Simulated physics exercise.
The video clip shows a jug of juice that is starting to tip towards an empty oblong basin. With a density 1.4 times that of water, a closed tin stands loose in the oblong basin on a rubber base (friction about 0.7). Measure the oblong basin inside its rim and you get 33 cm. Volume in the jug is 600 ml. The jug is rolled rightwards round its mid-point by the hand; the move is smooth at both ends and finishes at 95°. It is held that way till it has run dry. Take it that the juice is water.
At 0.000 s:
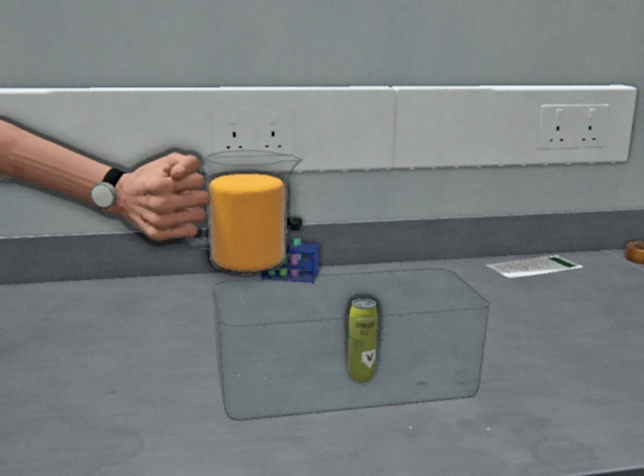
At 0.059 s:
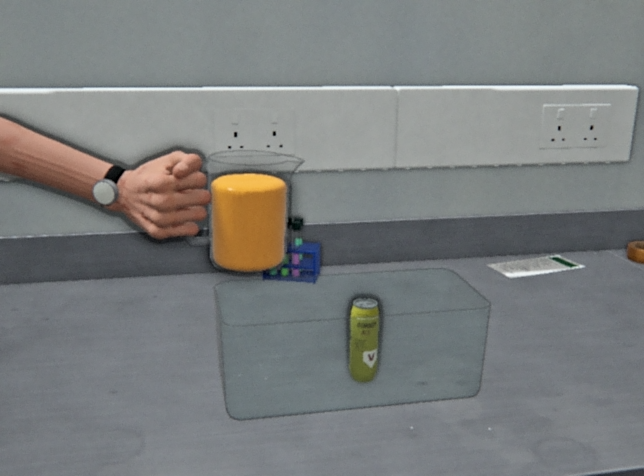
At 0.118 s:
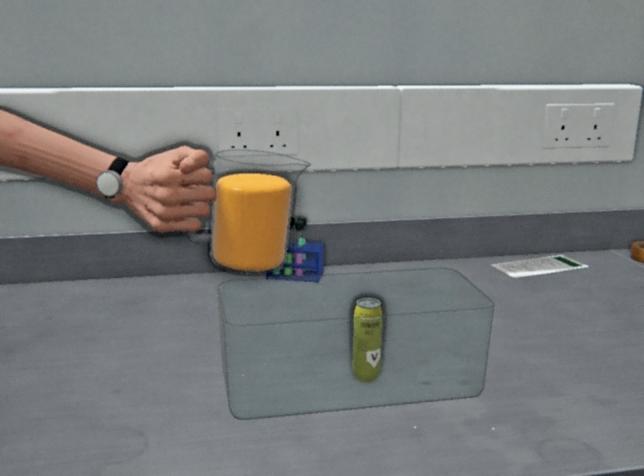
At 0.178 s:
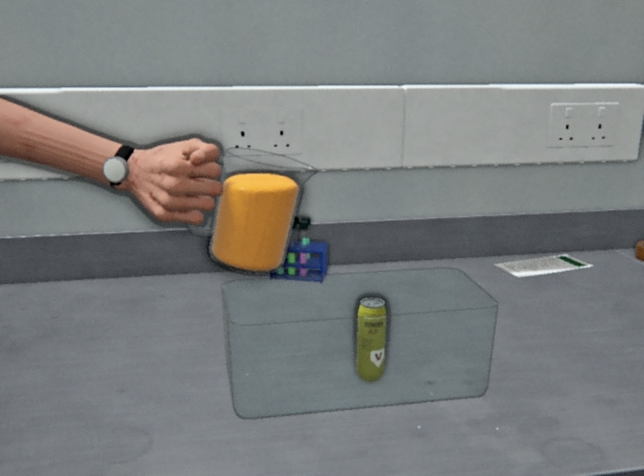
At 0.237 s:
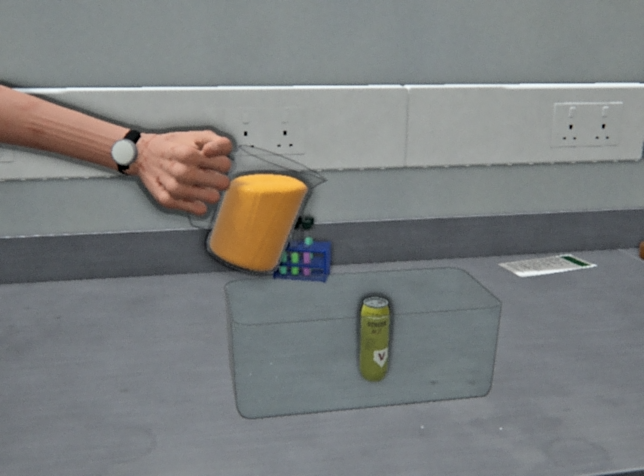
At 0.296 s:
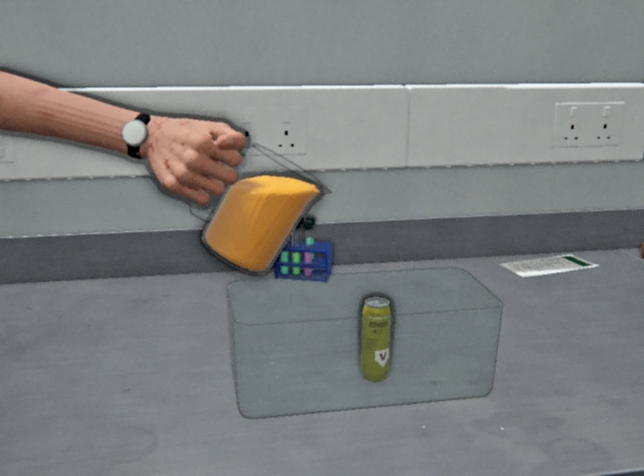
A hand wearing a watch held a jug of orange juice above a clear, oblong basin with a green tin standing inside, then steadily tilted the jug to the right while the tin stayed still.
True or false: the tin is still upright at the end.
False.
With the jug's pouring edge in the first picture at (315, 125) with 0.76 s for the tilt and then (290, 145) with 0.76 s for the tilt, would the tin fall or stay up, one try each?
Trial 1 - tin stays standing; trial 2 - tin tips.
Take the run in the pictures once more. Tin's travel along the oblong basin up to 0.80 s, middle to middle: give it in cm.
Around 0 cm.
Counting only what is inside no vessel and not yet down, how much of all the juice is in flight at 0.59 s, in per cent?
Close to 16 per cent, I'd say.
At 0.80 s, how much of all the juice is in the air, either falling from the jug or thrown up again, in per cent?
I'd put it at about 16 per cent of the liquid.
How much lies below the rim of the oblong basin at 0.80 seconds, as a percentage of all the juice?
The fraction sits near 50 in a hundred.
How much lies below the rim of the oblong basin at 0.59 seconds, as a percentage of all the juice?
About 8%.
Then, 0.59 s in, the tilt is 82° and 77 per cent is still to pour; the tin stands where it began.
Then, 0.80 s in, the tilt is 95° and 35 per cent is still to pour; the tin stands where it began.
Then, 1.03 s in, the tilt is 95° and 13 per cent is still to pour; the tin lies on its side.
Then, 1.27 s in, the tilt is 95° and 5 per cent is still to pour; the tin lies on its side.
Finally, the tin lies on its side.
